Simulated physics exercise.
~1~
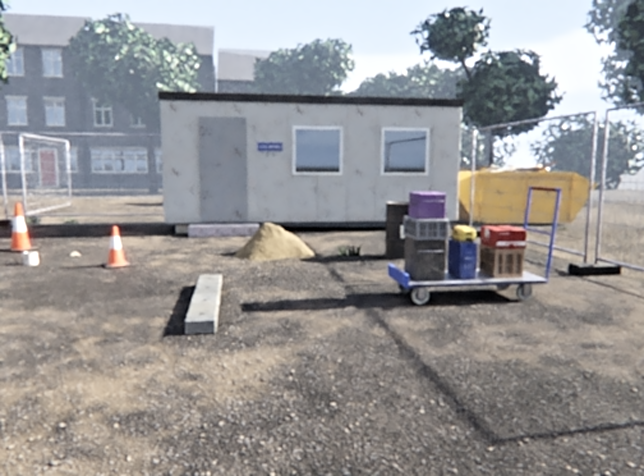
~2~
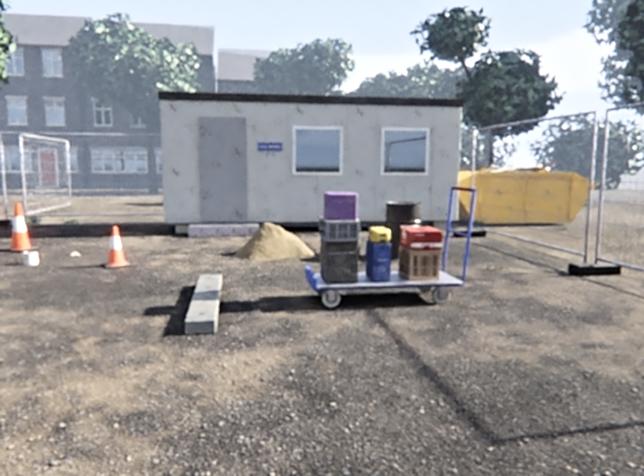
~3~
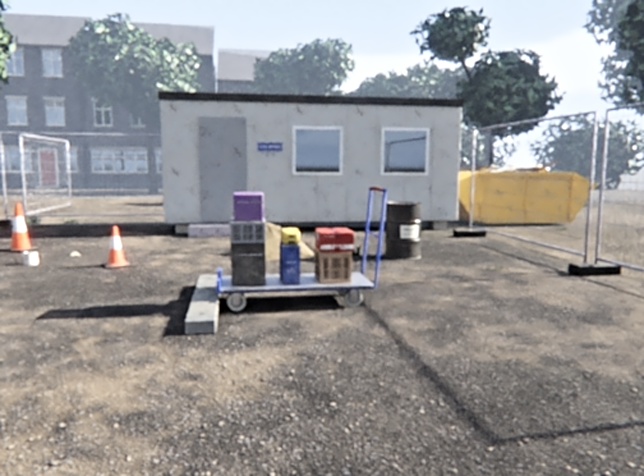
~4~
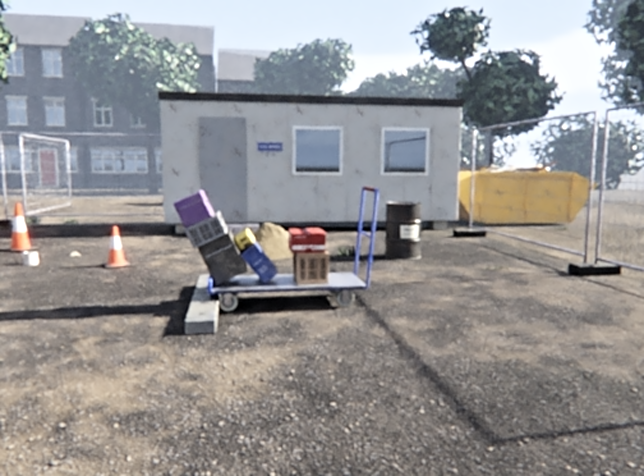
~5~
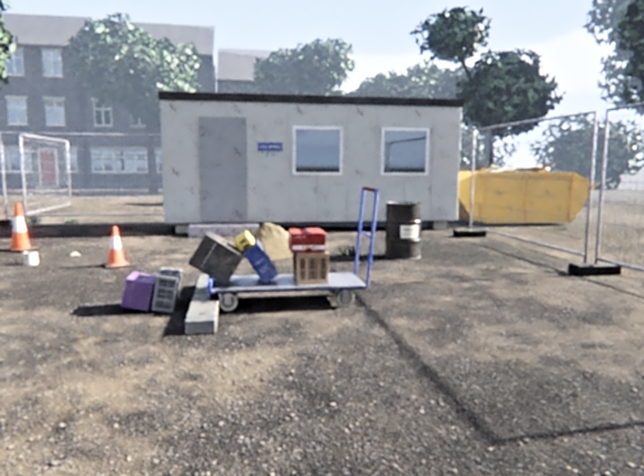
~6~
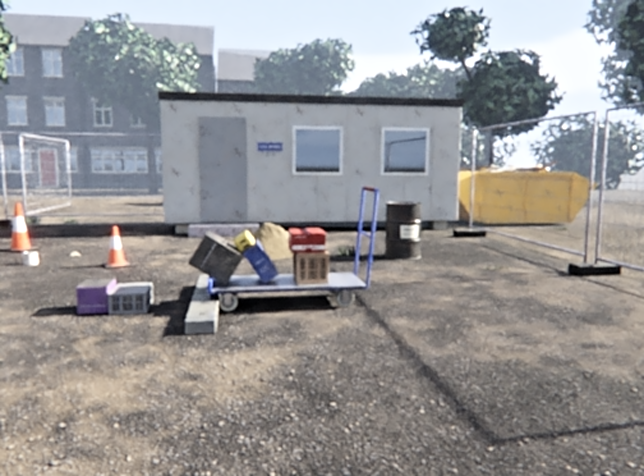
A loaded cart rolls left into a beam, toppling purple and grey crates onto the ground.
